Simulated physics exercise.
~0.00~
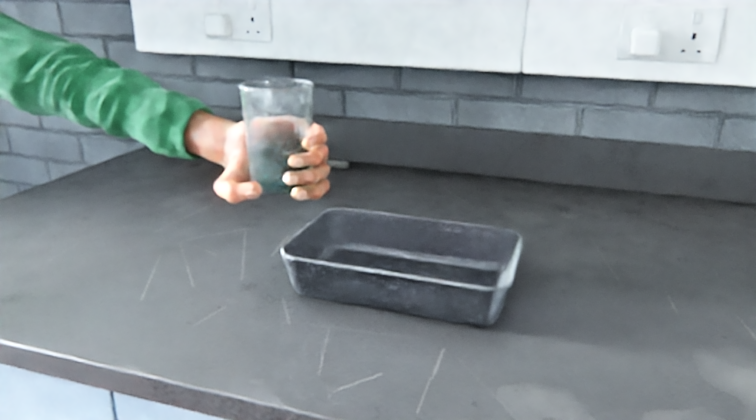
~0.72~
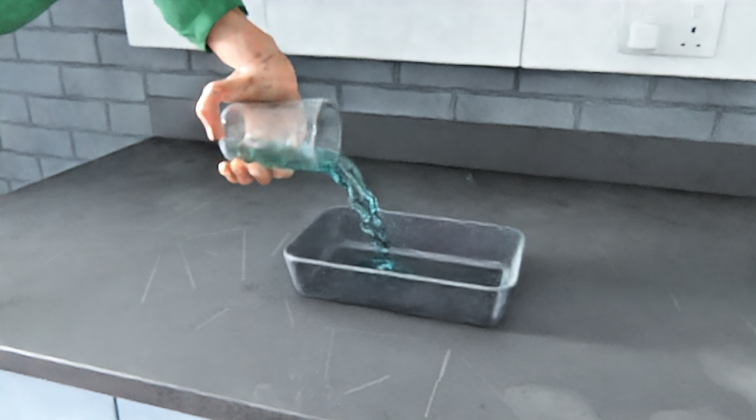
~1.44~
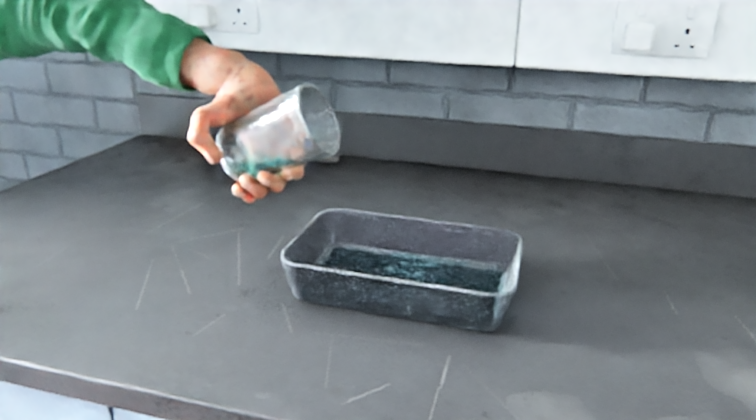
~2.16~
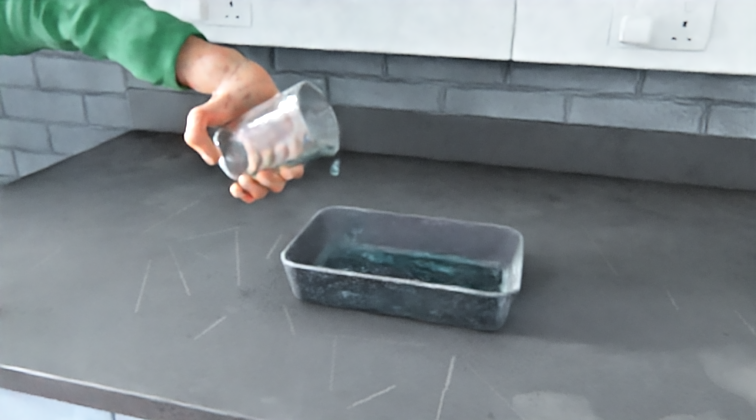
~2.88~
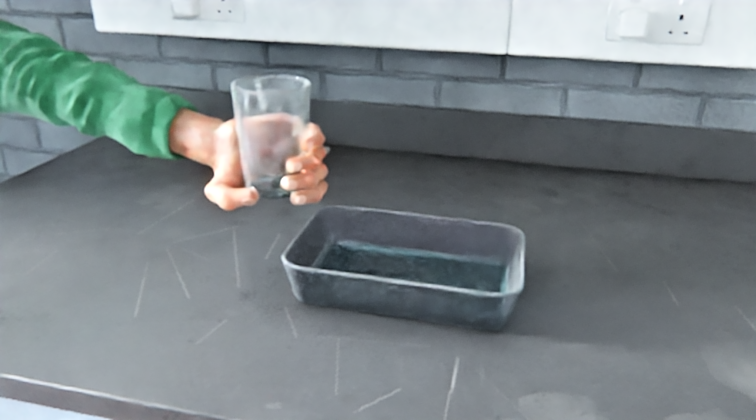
A hand in a green sleeve tips a clear glass of bluish-green liquid over an empty rectangular dish on a dark counter, pouring a stream in, then keeps the glass tilted as the last drips fall, and finally holds it upright, looking empty, beside the partly filled dish.
